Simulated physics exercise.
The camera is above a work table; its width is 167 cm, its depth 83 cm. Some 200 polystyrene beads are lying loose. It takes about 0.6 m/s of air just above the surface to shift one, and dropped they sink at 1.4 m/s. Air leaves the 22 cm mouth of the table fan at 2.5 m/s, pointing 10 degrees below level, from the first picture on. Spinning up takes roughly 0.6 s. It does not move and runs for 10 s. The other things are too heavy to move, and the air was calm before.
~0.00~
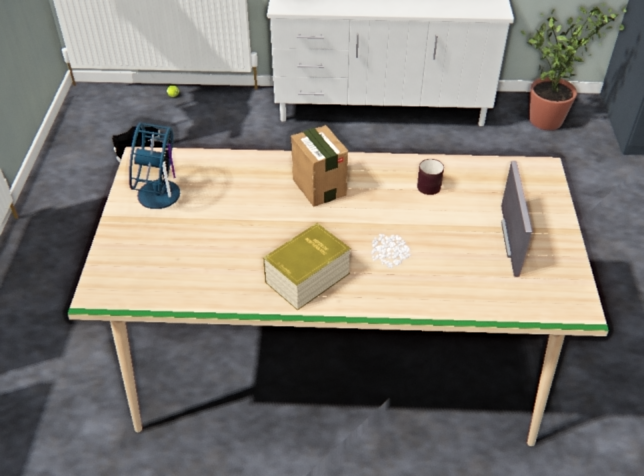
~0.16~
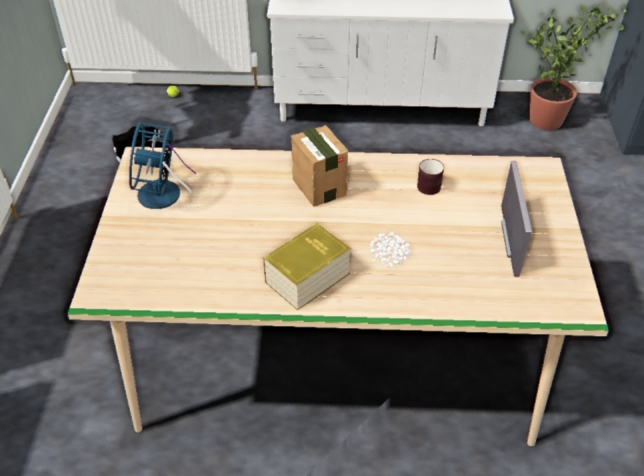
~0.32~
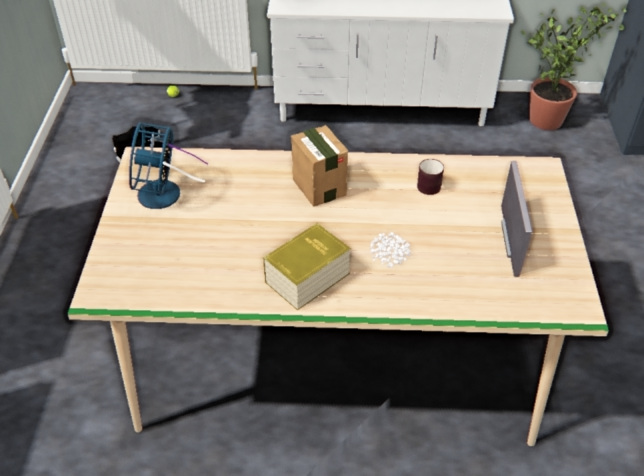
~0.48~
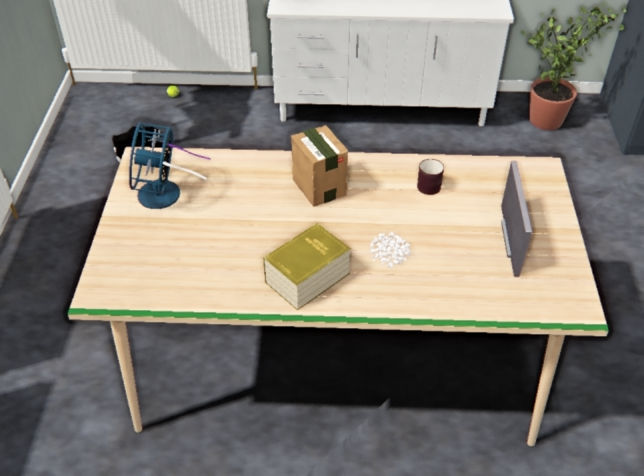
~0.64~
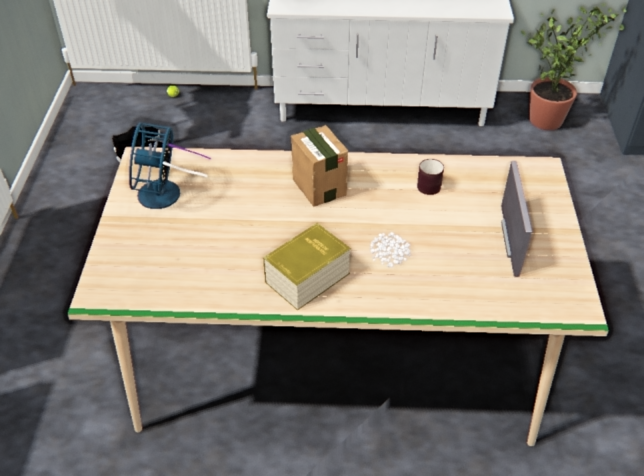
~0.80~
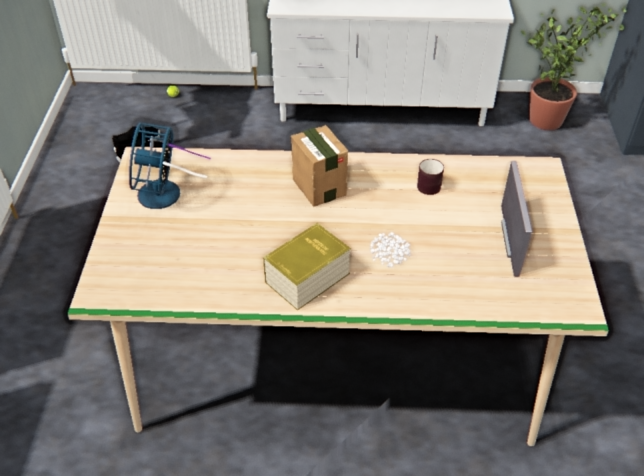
Thin streamers on a small blue table fan at the left lift and stretch out to the right, then flutter slightly, while everything else and the camera stay still. The view looks down on a pale wooden table with a green front edge in a grey-floored room. On it are a taped brown box, yellow-covered book, white beads, dark red mug and upright dark panel.
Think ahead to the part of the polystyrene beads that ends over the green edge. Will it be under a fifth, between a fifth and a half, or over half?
Of the polystyrene beads, above half end over the green edge.
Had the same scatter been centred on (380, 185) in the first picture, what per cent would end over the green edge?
It would be near 40 %.
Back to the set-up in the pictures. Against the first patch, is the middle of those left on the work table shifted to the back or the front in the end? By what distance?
To the front, by about 25 cm.
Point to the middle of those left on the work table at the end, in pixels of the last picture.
Around (406, 314).
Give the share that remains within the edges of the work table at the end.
Some 15 per cent.
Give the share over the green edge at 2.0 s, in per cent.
About 60 %.
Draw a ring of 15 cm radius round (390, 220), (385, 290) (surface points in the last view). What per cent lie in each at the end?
In turn about 0 %, 15 %.
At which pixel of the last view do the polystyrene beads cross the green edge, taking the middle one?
Around (482, 327).
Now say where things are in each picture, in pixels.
The middle of the polystyrene beads is near (390, 250), none has stirred yet and the mouth of the table fan is at (151, 159), in the first frame.
The middle of the polystyrene beads is near (391, 249), none has stirred yet and the green edge is centred on (335, 323), in the second frame.
The middle of the polystyrene beads is near (391, 249), none has stirred yet, the top of a book is at (307, 253) and the top of a mug is at (432, 166), in the third frame.
The middle of the polystyrene beads is near (391, 249) and none has stirred yet, in the fourth frame.
The middle of the polystyrene beads is near (391, 249) and none has stirred yet, in the fifth frame.
The middle of the polystyrene beads is near (391, 249) and none has stirred yet, in the sixth frame.
After 2.0 s the count stands so, 61 % are over the green edge; the middle of those still in play is near (490, 259).
After 3.2 s the count stands so, 64 % are over the green edge; the middle of those still in play is near (409, 312).
After 5.5 s the count stands so, 65 % are over the green edge; the middle of those still in play is near (406, 314).
After 10.0 s, at the end, 67 % are over the green edge; the middle of those still in play is near (406, 314).
